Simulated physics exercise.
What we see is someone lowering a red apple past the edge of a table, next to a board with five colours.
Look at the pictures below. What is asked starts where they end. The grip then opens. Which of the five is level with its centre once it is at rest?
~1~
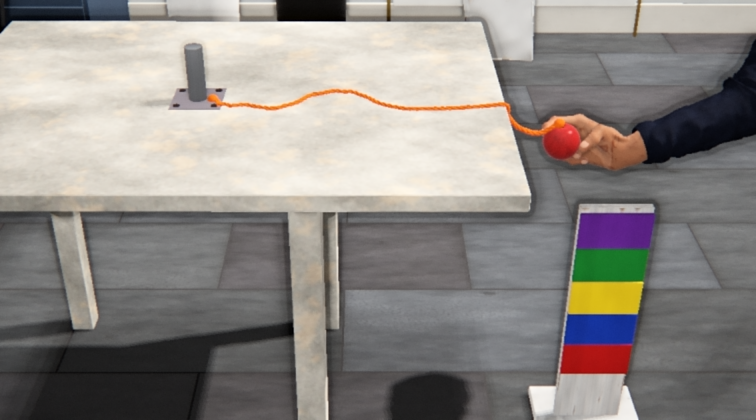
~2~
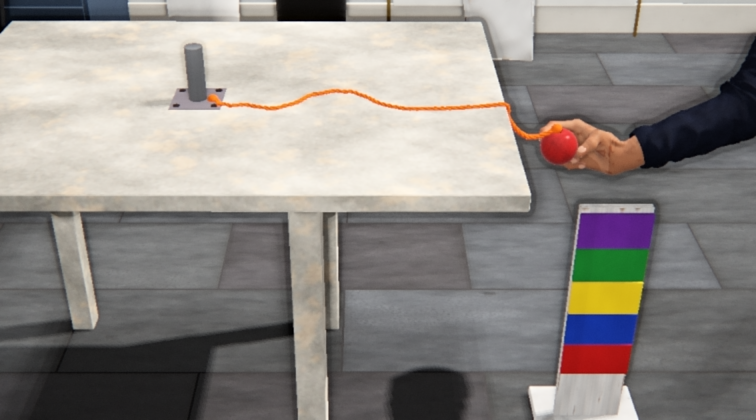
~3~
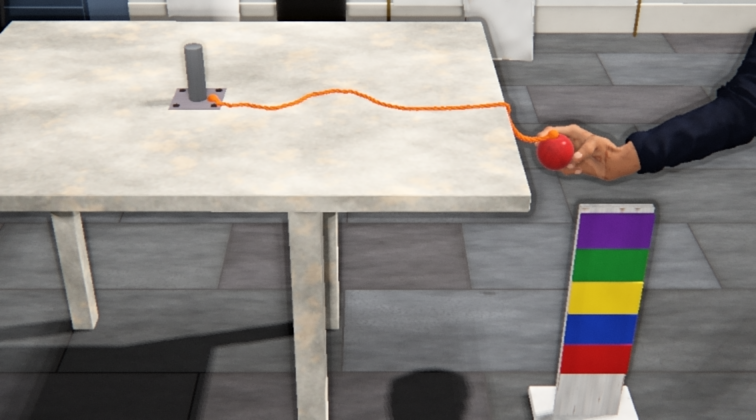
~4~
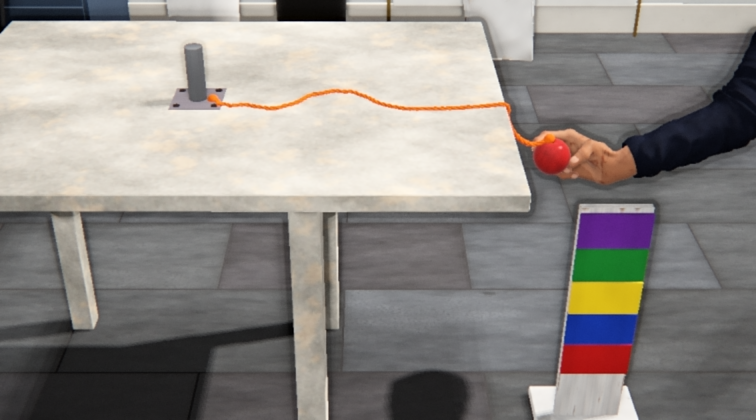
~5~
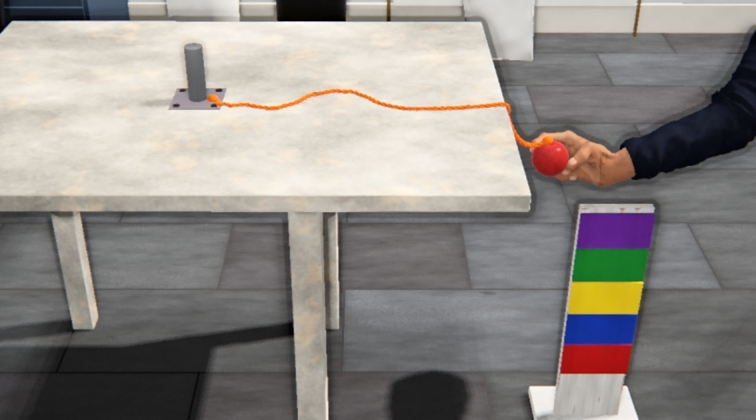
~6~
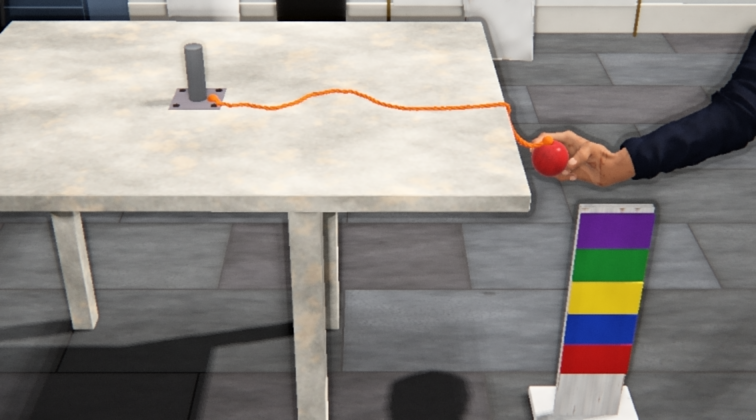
Purple.
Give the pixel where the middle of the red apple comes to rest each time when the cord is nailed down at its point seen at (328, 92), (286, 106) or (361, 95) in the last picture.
Taking the tries in turn: (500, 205), (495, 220) and (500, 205).
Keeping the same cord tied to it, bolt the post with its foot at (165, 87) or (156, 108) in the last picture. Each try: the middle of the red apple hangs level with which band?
The first case gives above them all, the second gives no band.
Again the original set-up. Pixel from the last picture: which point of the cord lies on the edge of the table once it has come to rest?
That spot is near (464, 108).
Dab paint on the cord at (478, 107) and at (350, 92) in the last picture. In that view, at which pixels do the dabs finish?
They end up at (505, 123) and (380, 101).
Soon after, apple near (500, 216); level with purple.
After that, apple near (496, 232); level with purple.
In the end, apple near (494, 231); level with purple. Its centre hangs level with the purple band.
